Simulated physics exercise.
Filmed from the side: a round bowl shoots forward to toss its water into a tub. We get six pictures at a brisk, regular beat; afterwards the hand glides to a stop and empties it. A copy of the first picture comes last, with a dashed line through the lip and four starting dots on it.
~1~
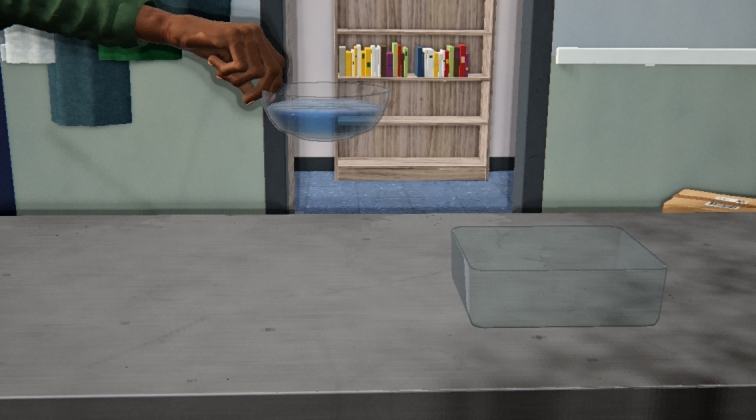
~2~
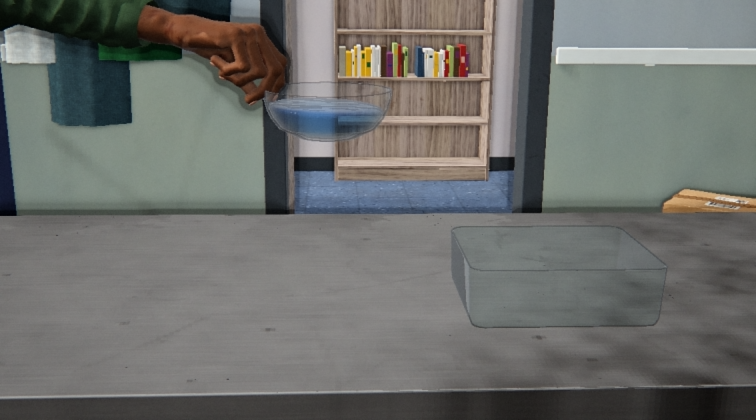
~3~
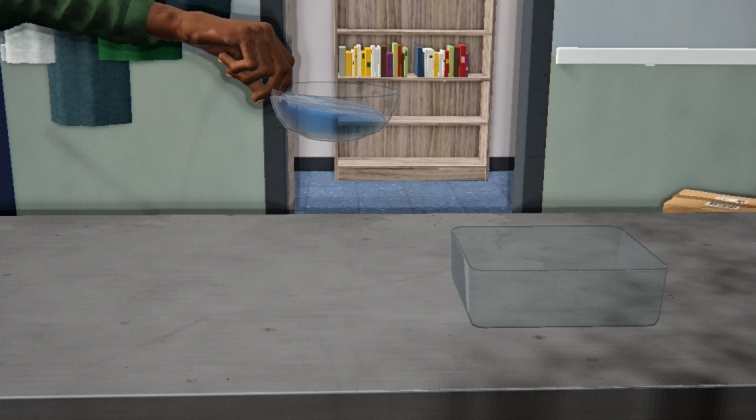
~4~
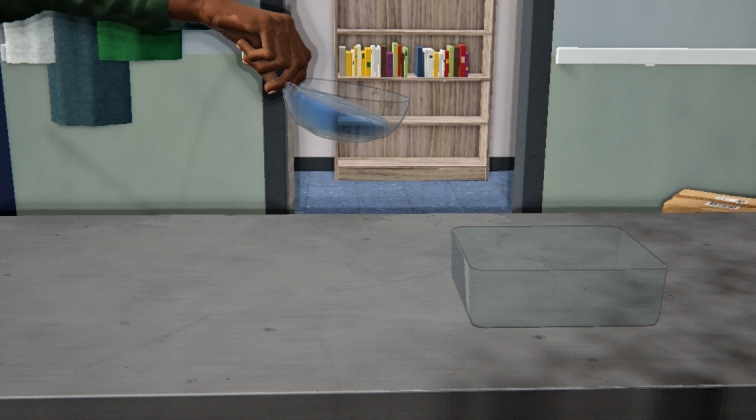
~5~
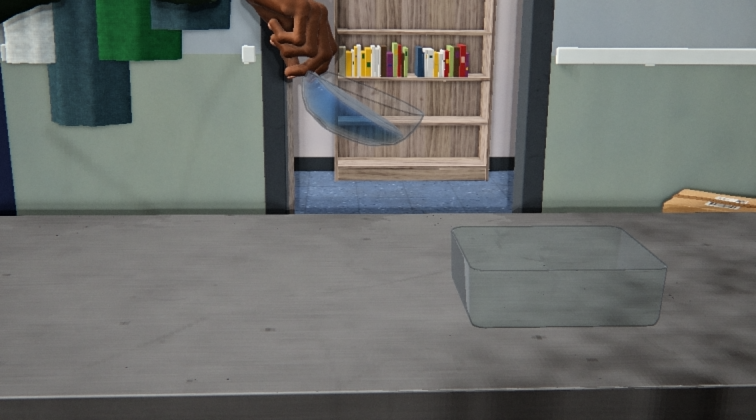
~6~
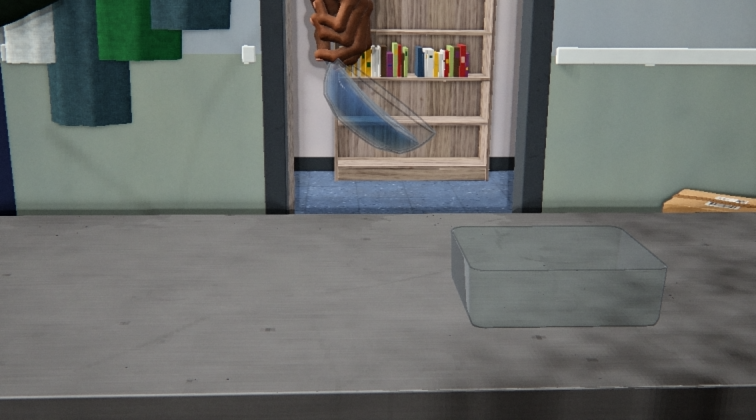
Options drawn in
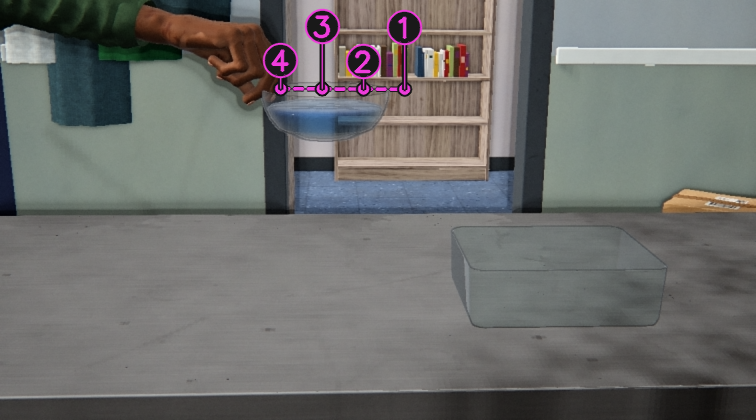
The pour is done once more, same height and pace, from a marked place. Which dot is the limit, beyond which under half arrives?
That is dot 3.
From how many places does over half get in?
Three.
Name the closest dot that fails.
4.
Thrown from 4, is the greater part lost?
Yes, it does.
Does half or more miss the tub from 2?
No.
On the marked copy, 1 at (404, 89); 2 at (363, 89); 3 at (322, 88); 4 at (280, 88).
If 1 is chosen, about 66 % lands in the tub, 6 % falls short and 29 % goes beside or beyond.
If 2 is chosen, about 70 % lands in the tub, 6 % falls short and 24 % goes beside or beyond.
If 3 is chosen, about 69 % lands in the tub, 14 % falls short and 16 % goes beside or beyond.
If 4 is chosen, about 12 % lands in the tub, 84 % falls short and 4 % goes beside or beyond.
